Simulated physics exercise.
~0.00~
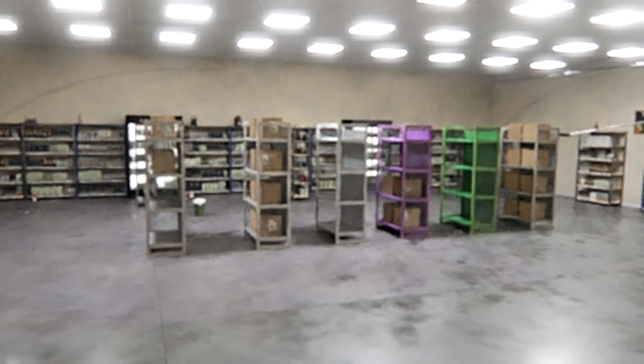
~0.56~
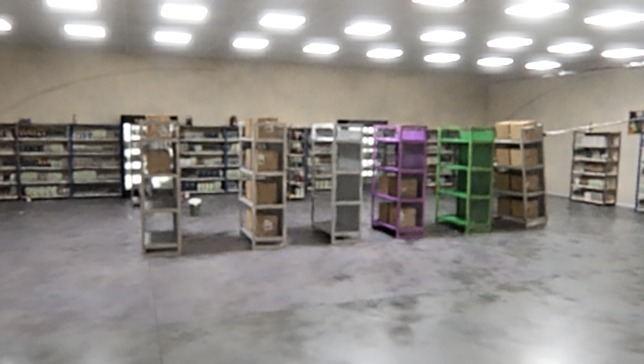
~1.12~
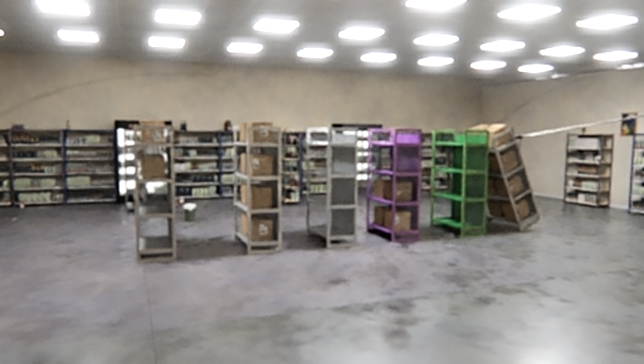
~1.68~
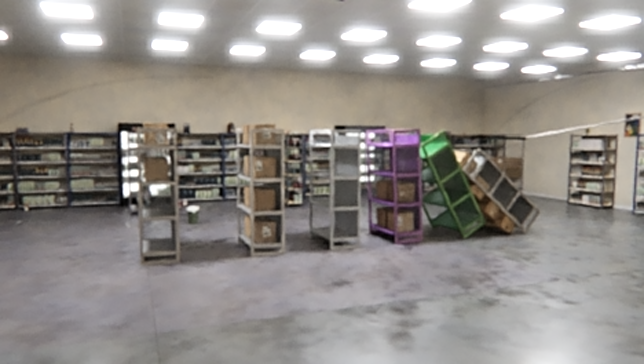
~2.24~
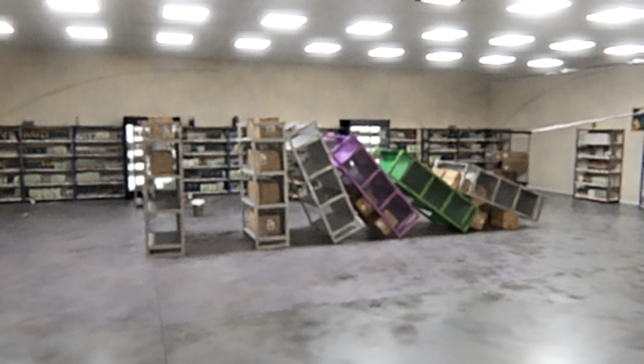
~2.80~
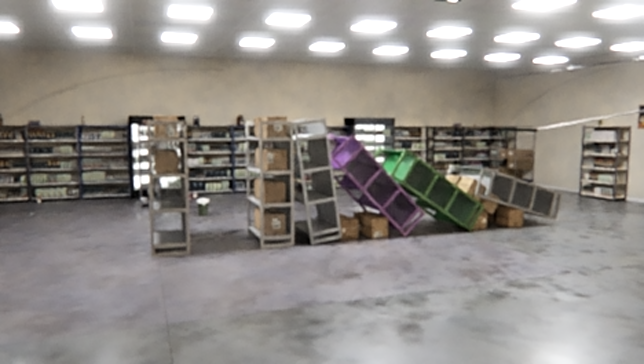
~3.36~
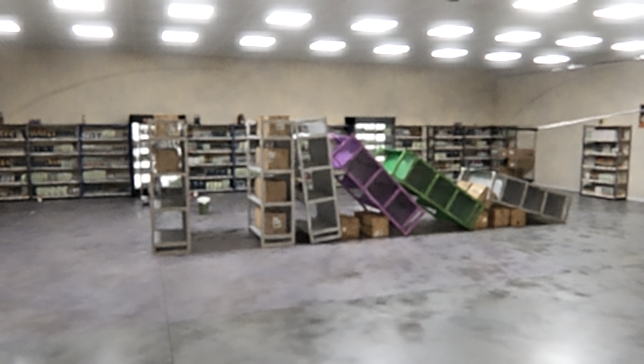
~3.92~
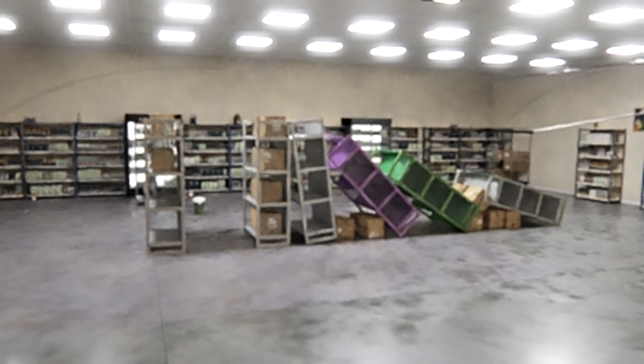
Warehouse with a row of six shelving racks, the rightmost toppling left into green and purple ones, three left standing.
